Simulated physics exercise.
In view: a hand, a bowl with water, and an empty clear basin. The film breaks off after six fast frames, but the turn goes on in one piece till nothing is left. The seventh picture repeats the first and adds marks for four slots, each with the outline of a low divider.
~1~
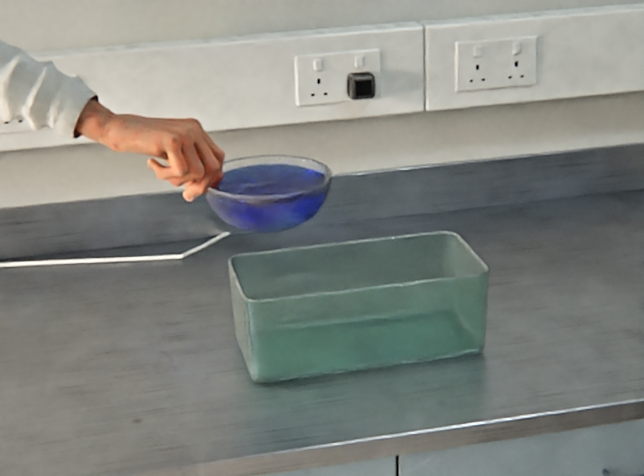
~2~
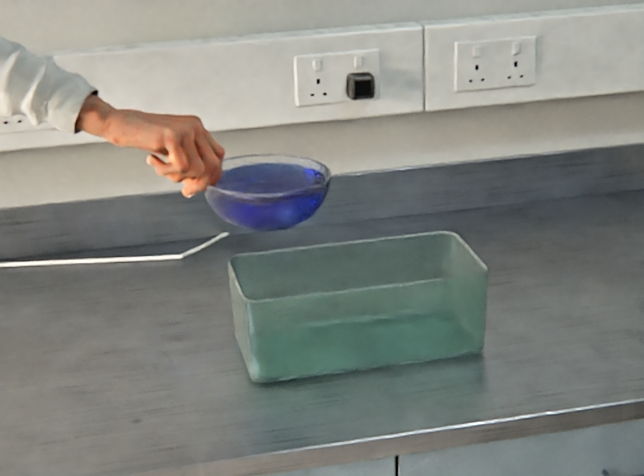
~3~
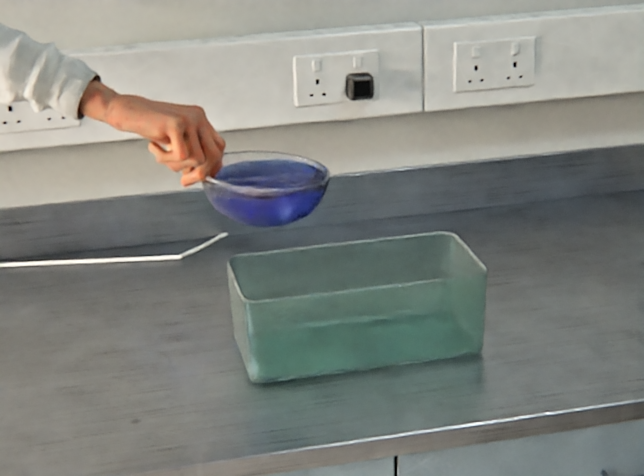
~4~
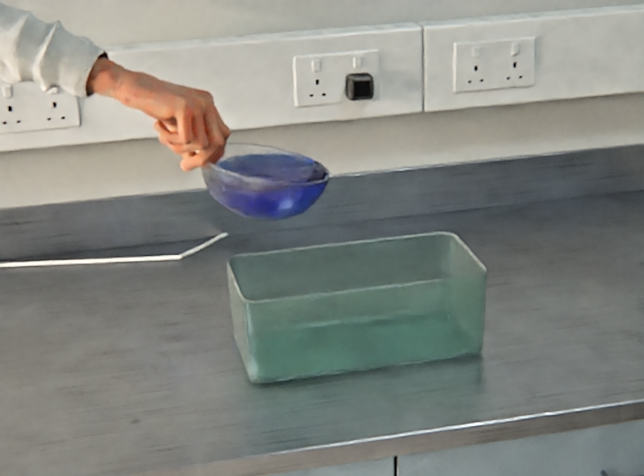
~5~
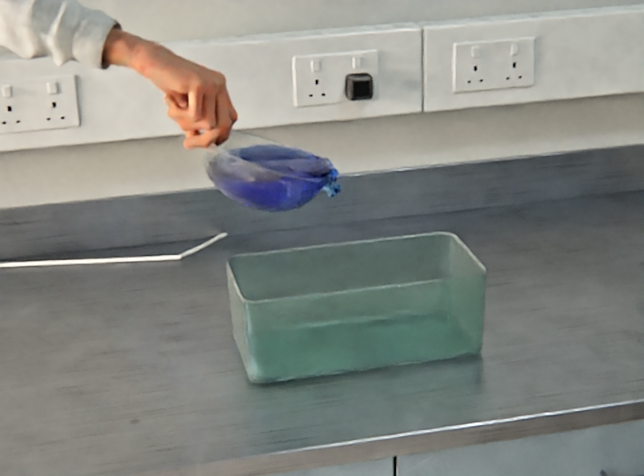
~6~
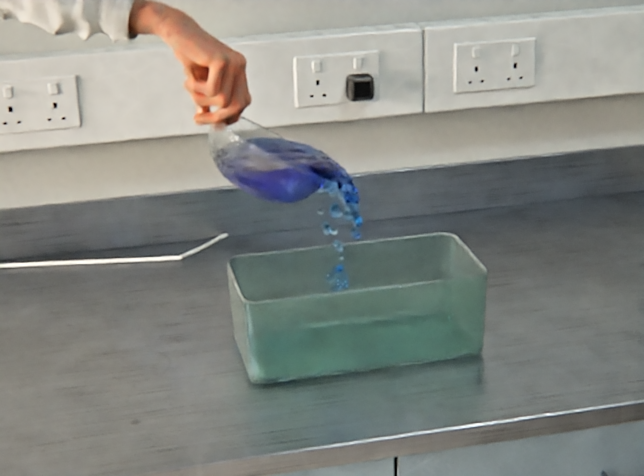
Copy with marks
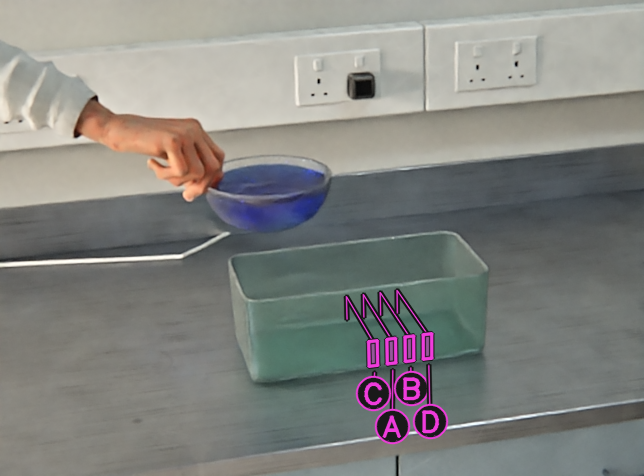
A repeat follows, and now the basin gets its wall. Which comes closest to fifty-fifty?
It is D.
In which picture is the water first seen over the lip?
Picture 4.
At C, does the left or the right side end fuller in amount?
The right side.
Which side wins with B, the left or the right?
The right side.
On the marked copy, A at (392, 369); B at (410, 367); C at (374, 372); D at (428, 365).
Choosing A, about 12 % ends left of the wall and 88 % right of it.
Choosing B, about 26 % ends left of the wall and 74 % right of it.
Choosing C, about 8 % ends left of the wall and 91 % right of it.
Choosing D, about 48 % ends left of the wall and 51 % right of it.
